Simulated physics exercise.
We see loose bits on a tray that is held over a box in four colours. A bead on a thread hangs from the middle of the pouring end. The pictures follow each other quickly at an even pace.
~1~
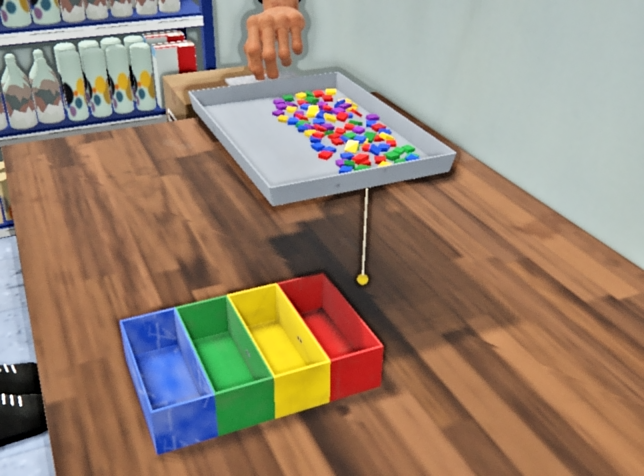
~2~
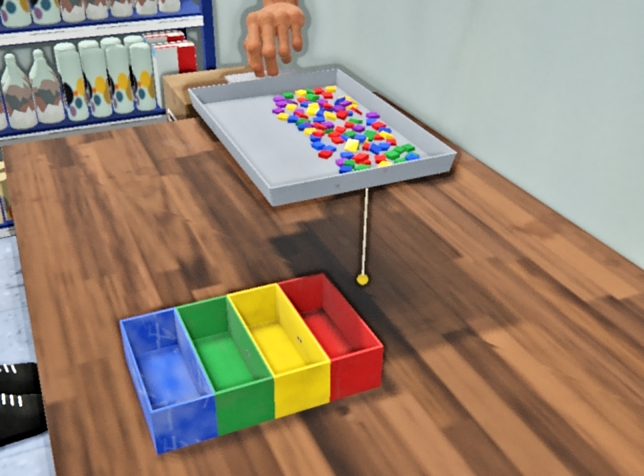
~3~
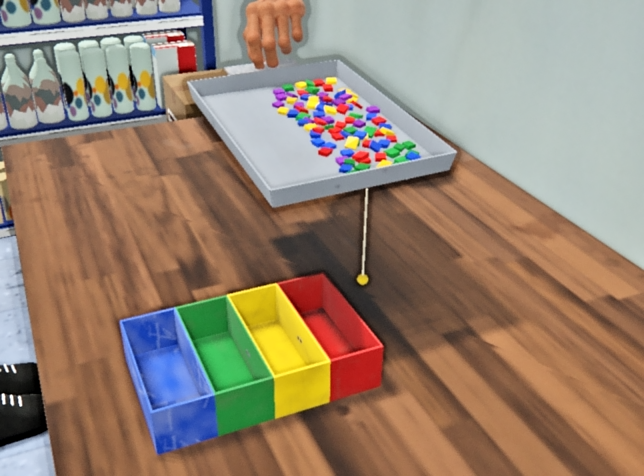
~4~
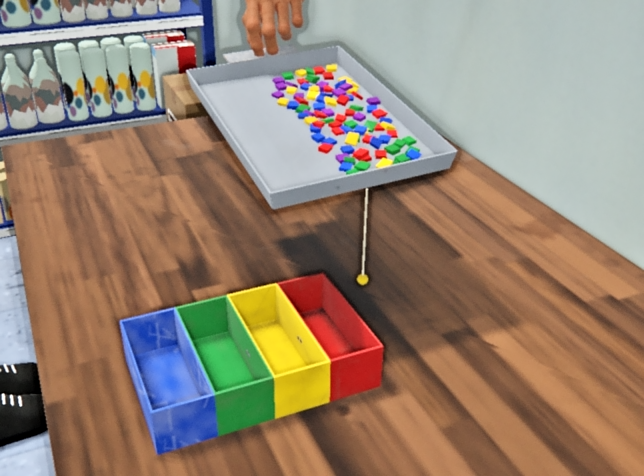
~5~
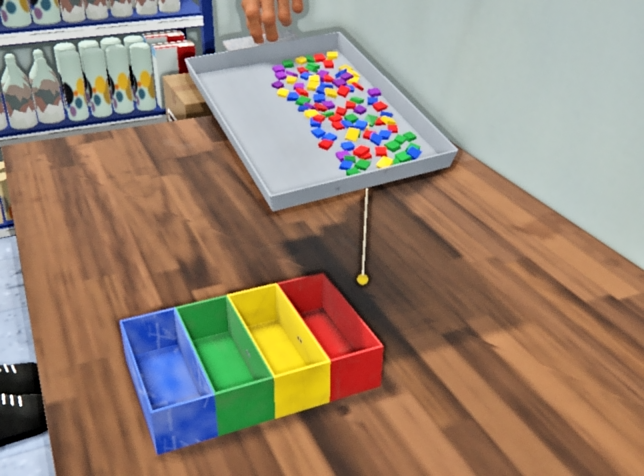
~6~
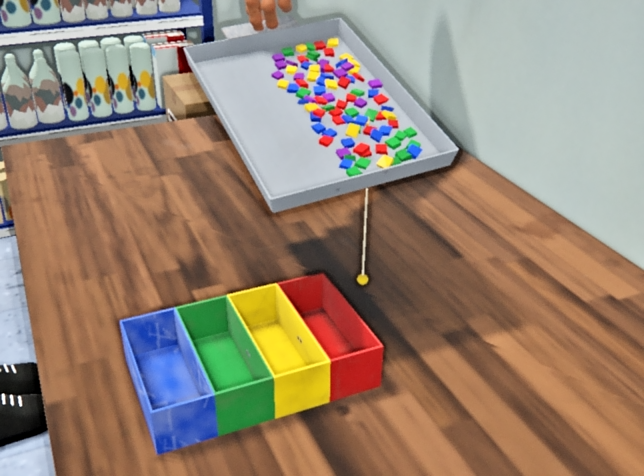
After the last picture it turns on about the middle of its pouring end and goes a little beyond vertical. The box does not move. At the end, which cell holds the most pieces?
Most goes to the yellow cell.
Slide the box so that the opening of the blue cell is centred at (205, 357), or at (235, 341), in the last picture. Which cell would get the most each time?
First that yellow cell, then the cell in green.
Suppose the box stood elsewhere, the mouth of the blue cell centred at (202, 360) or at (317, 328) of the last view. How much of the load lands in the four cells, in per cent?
In turn 90 and 90 in a hundred.
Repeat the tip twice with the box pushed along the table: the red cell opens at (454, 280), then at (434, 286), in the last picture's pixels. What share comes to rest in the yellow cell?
The first gives 0 %, the second 10 %.
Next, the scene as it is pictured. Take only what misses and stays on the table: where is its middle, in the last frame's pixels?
Roughly at (425, 363).
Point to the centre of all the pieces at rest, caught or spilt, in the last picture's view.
Around (302, 368).
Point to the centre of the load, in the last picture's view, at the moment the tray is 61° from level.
Roughly at (328, 170).
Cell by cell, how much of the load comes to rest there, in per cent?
About: Blue cell 0, green cell 0, yellow cell 50, red cell 20 per cent.
Soon, tray tipped steeply; nearly all on the tray; a small part falling or outside the box.
A while on, tray tipped past a quarter turn; about two thirds on the tray; a small part in the yellow cell; a stray few in the red cell; a small part falling or outside the box.
Towards the end, tray tipped past a quarter turn; about half in the yellow cell; about a quarter in the red cell; about a quarter falling or outside the box.
Finally, tray tipped past a quarter turn; about half in the yellow cell; about a quarter in the red cell; none in the blue cell; none in the green cell; about a quarter outside the box.
